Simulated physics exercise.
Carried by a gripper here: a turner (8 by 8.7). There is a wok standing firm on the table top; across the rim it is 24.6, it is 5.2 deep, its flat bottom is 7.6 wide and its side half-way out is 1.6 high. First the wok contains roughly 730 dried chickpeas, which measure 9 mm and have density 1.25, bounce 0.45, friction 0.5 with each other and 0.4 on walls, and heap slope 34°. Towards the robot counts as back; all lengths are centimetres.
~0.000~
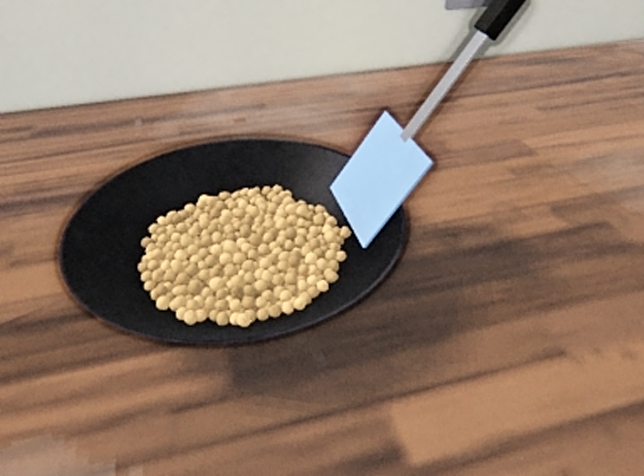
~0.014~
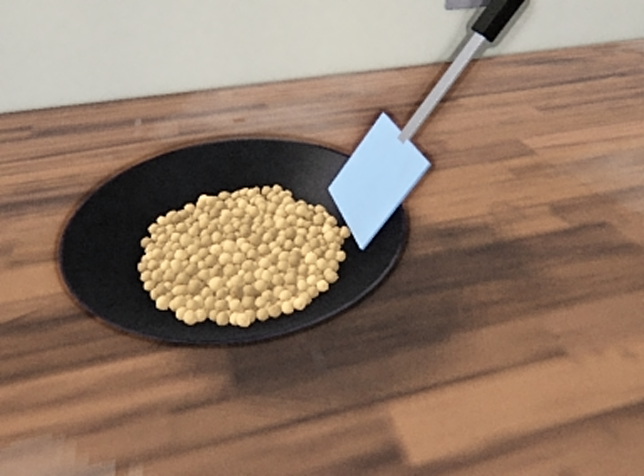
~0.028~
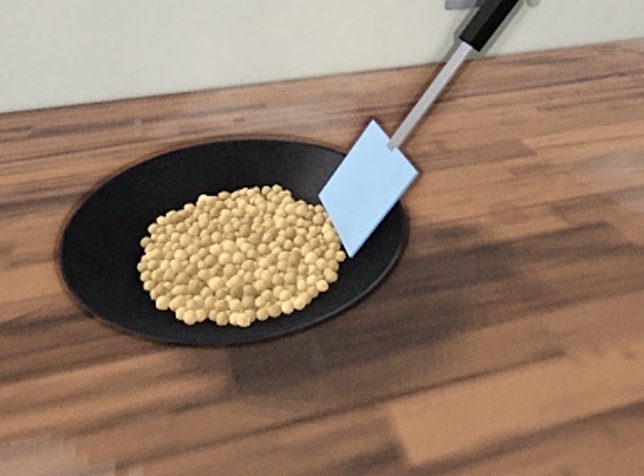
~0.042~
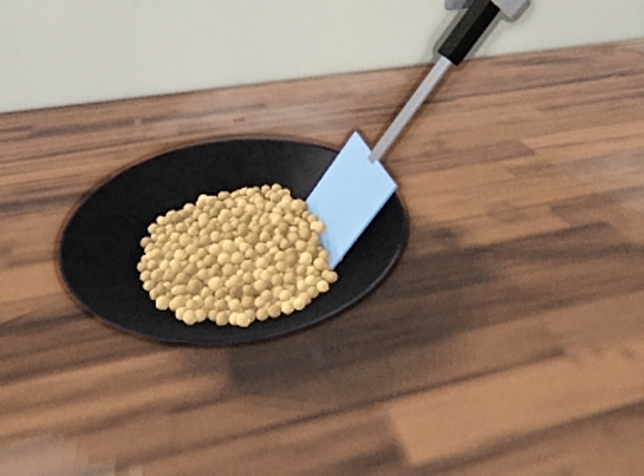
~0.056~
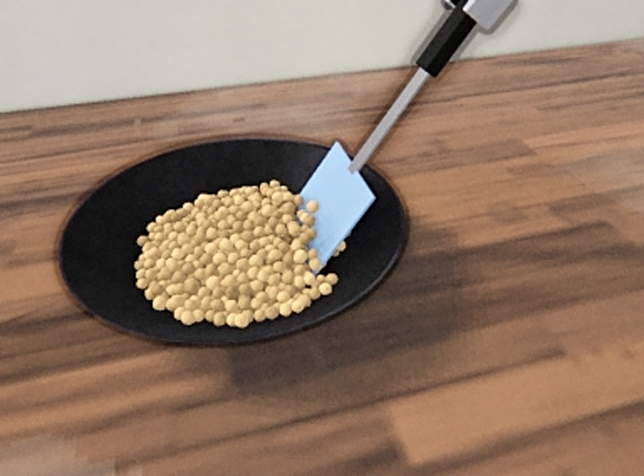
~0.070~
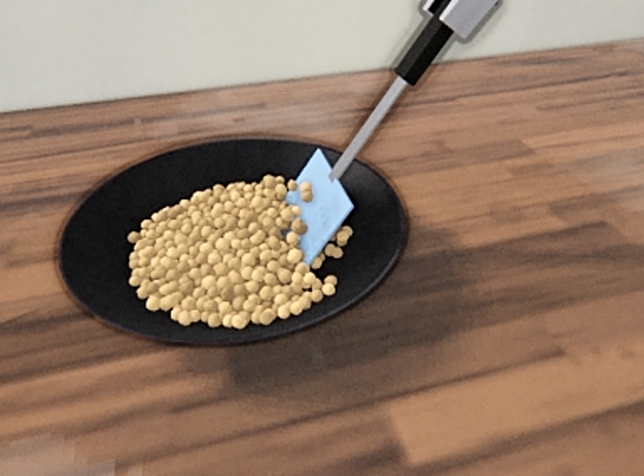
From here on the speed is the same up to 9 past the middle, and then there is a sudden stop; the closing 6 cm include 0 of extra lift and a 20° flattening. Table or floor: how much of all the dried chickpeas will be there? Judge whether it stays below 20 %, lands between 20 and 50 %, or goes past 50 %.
It goes past 50 %.
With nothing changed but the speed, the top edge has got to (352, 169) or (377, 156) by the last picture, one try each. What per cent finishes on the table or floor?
Close to 45 per cent in the first try and close to 35 per cent in the second.
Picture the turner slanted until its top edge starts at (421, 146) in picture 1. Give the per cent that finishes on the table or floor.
Near 50 in a hundred.
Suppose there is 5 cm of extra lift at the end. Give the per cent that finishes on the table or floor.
It comes to near 50 percent.
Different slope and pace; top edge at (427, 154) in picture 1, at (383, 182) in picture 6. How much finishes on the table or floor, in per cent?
My guess would be close to 35 per cent.
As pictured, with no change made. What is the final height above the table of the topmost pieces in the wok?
Roughly 5.0 cm.
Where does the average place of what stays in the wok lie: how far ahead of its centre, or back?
Forward offset: Roughly 2.5 cm.
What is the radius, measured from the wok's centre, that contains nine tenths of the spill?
I'd put it at about 45 centimetres.
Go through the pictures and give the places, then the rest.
The first frame shows the turner top edge at (407, 135), sloping 54°; upper third of the load around (239, 239), from x 145 to 345, top at y 190; 730 in the wok.
The second frame shows the turner top edge at (405, 136), sloping 54°; upper third of the load around (239, 239), from x 145 to 345, top at y 190.
The third frame shows the turner top edge at (394, 144), sloping 54°; upper third of the load around (239, 238), from x 145 to 345, top at y 190.
The fourth frame shows the turner top edge at (375, 157), sloping 54°; upper third of the load around (243, 238), from x 145 to 345, top at y 190.
The fifth frame shows the turner top edge at (355, 167), sloping 54°; upper third of the load around (243, 236), from x 140 to 345, top at y 185.
The sixth frame shows the turner top edge at (335, 175), sloping 54°; upper third of the load around (239, 233), from x 135 to 345, top at y 180; 730 in the wok.
After 0.10 s, sloping 54°, highest piece 12 above the table; 728 in the wok, 2 on the blade or in flight.
After 0.14 s, sloping 48°, highest piece 15 above the table; 724 in the wok, 6 on the blade or in flight.
After 0.36 s, sloping 34°, highest piece 7 above the table; 320 on the table or floor, 312 in the wok, 98 on the blade or in flight.
After 1.41 s, sloping 34°, highest piece 5 above the table; 419 on the table or floor, 311 in the wok.
In the end, 419 on the table or floor, 311 in the wok. That is 57 % on the table or floor.
